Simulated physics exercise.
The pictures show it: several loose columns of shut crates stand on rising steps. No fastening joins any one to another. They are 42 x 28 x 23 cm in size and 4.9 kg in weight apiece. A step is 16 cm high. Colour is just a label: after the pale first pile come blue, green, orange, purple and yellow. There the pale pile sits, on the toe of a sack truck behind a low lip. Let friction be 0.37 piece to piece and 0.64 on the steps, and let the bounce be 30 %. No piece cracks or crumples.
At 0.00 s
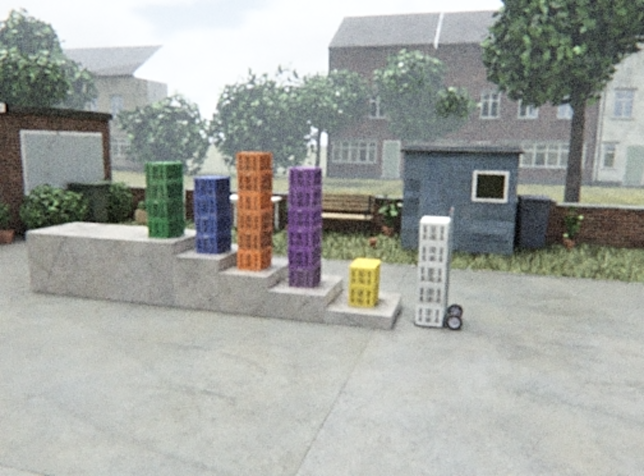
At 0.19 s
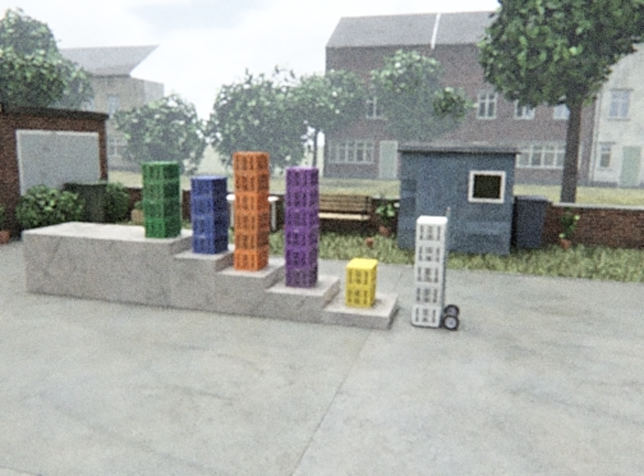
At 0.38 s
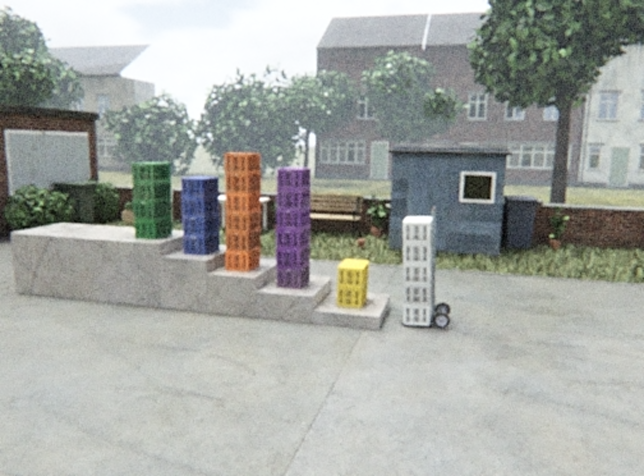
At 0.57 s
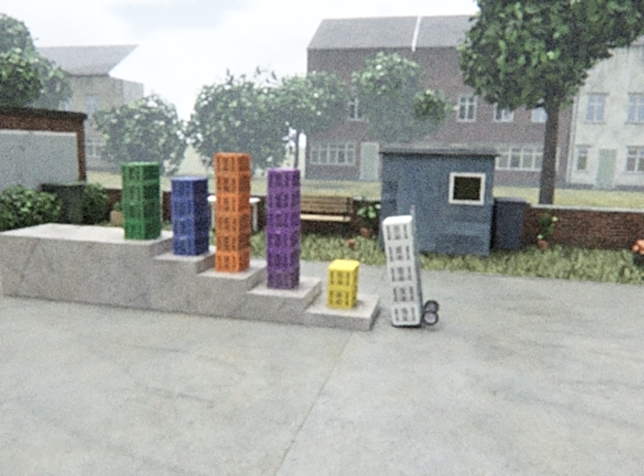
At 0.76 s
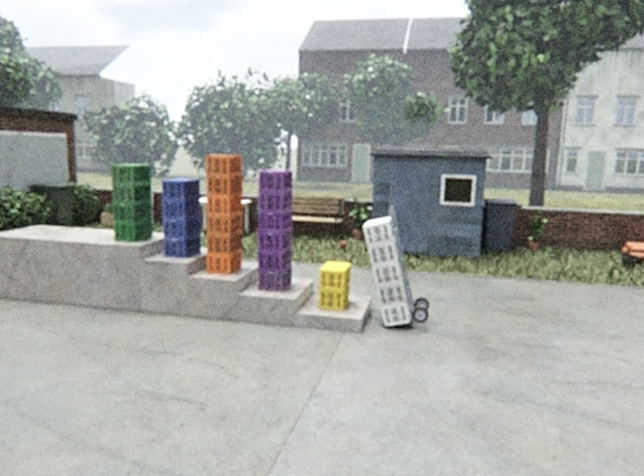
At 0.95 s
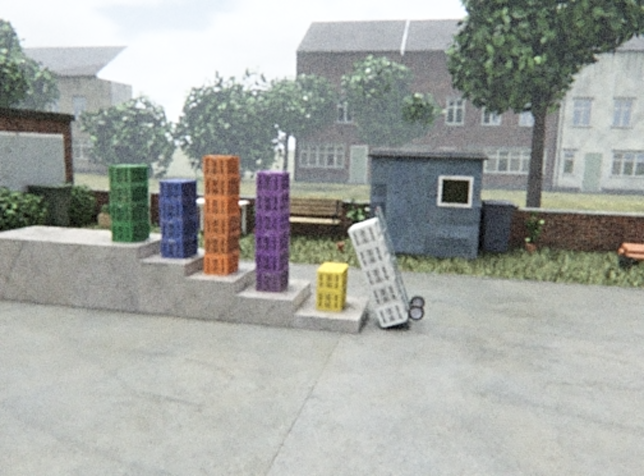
A tall white stack of crates on a sack truck stood upright, then leaned steadily left toward the short yellow stack, while the green, blue, orange and purple stacks stayed still on their steps.
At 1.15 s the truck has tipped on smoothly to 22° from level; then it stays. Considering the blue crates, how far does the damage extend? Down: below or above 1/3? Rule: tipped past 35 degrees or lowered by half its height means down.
Below.
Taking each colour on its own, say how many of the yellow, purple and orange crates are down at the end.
Counting by colour, yellow gives 1, purple gives 0 and orange gives 0.
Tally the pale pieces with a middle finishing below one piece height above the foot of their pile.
I count 1 in total.
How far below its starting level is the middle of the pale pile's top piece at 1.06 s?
About 0 cm.
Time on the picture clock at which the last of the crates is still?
2.0 s or so.
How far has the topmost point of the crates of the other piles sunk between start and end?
I'd say it's about 0 cm lower than before.
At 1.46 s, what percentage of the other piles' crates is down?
0 %.
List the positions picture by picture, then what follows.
In the first picture (places mark the middle of the side facing us; the camera pans a little), truck frame (450, 235) 0° forward; top blue crate (204, 188); top yellow crate (361, 277); the rest undisturbed.
Truck frame (447, 235) 0° forward; top blue crate (201, 188), in the second picture.
Truck frame (433, 234) 3° forward; top blue crate (192, 188), in the third picture.
Truck frame (413, 232) 8° forward, top of the pale pile leaning 8°; top blue crate (181, 189); the rest undisturbed, in the fourth picture.
Truck frame (394, 232) 15° forward, top of the pale pile leaning 15°; top blue crate (173, 190); the rest undisturbed, in the fifth picture.
Truck frame (383, 232) 20° forward, top of the pale pile leaning 21°; top blue crate (170, 191); top orange crate (215, 167); the rest undisturbed, in the sixth picture.
After 1.06 s, 0 of the pale pile down; none of the 4 blue crates down (0 of 22 in all colours); top blue crate unmoved.
After 1.22 s, 5 of the pale pile down; none of the 4 blue crates down (0 of 22 in all colours); top blue crate unmoved.
After 1.46 s, 5 of the pale pile down; none of the 4 blue crates down (0 of 22 in all colours); top blue crate unmoved; top yellow crate shifted 10 cm.
After 1.84 s, 5 of the pale pile down; none of the 4 blue crates down (1 of 22 in all colours); top blue crate unmoved; top yellow crate leaning 38°.
At rest (2.4 s), 5 of the pale pile down; none of the 4 blue crates down (1 of 22 in all colours); top blue crate unmoved; top yellow crate leaning 51°. That is 0 per cent. As the last picture would show them, middles, top blue crate near (179, 190), top yellow crate near (311, 281).
